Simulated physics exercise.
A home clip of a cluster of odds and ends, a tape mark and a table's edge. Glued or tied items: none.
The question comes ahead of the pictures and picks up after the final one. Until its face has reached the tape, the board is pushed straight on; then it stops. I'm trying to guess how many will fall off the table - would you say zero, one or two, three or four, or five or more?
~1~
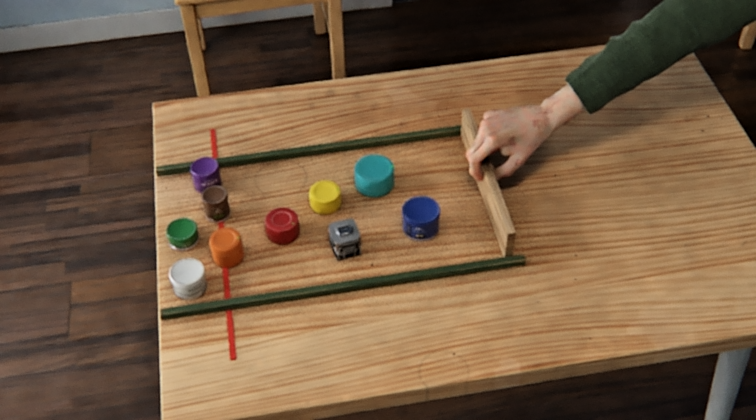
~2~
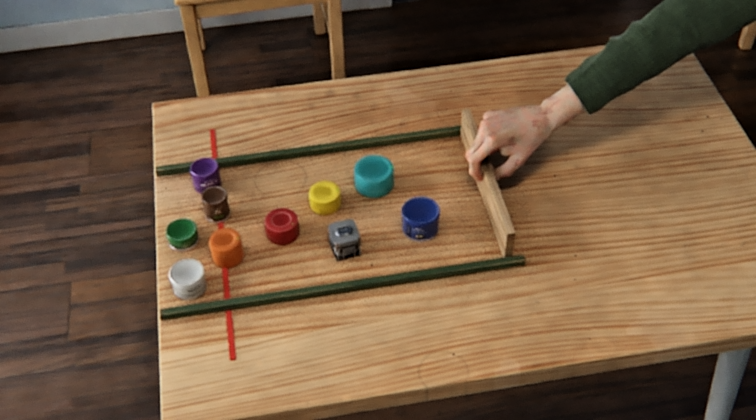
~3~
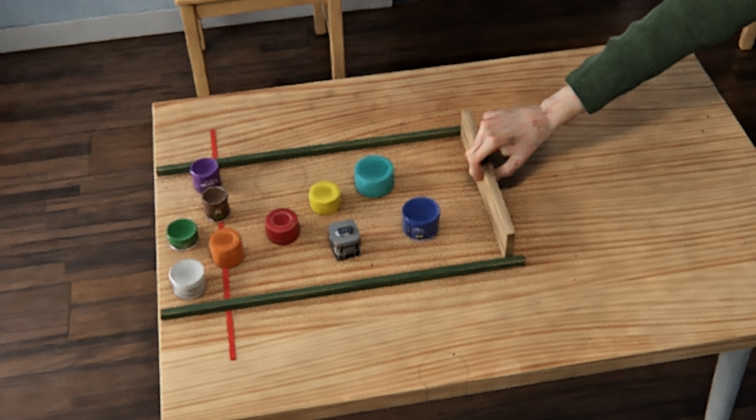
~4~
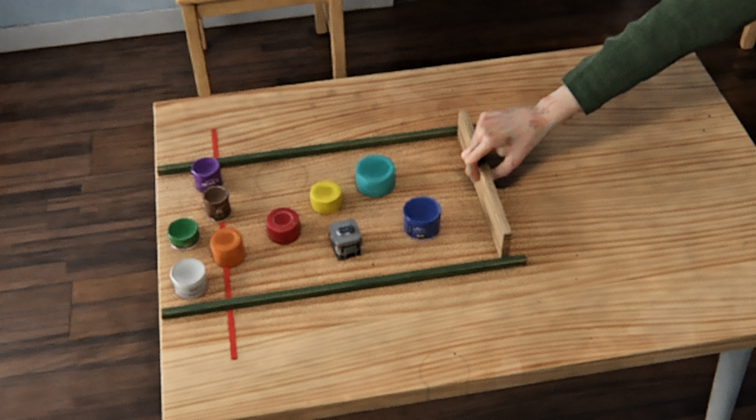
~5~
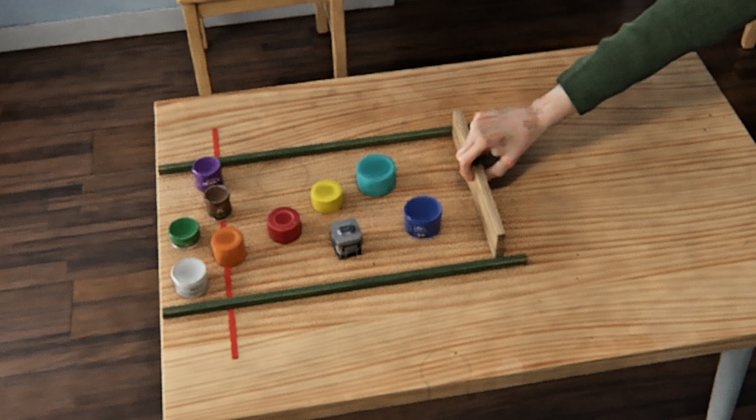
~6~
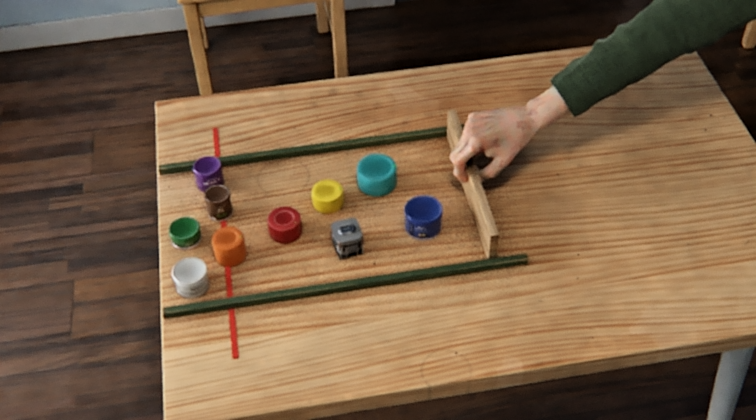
I expect that a single piece or a pair will leave the table.
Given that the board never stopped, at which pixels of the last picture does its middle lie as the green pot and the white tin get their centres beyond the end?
Roughly at (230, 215) and roughly at (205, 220).
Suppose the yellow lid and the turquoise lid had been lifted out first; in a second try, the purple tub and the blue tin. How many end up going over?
I'd say 0 the first time and 0 the second time.
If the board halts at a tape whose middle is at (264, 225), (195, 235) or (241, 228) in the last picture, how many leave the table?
Taken one after another, the numbers are 0, 5 and 0.
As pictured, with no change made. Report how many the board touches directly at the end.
Count: 4.
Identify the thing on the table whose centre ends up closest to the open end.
It's the orange lid.
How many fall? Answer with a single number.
Count = 1.
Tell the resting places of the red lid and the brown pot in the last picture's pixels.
Red lid at (181, 239), brown pot at (174, 208).
Soon after, none off yet; green pot at rest near (185, 233); white tin at rest near (191, 278); purple tub at rest near (209, 175).
Then, none off yet; green pot at rest near (185, 233); white tin moving near (189, 280); purple tub at rest near (209, 175).
By the end, the number that fall off is one or two; fallen, green pot.
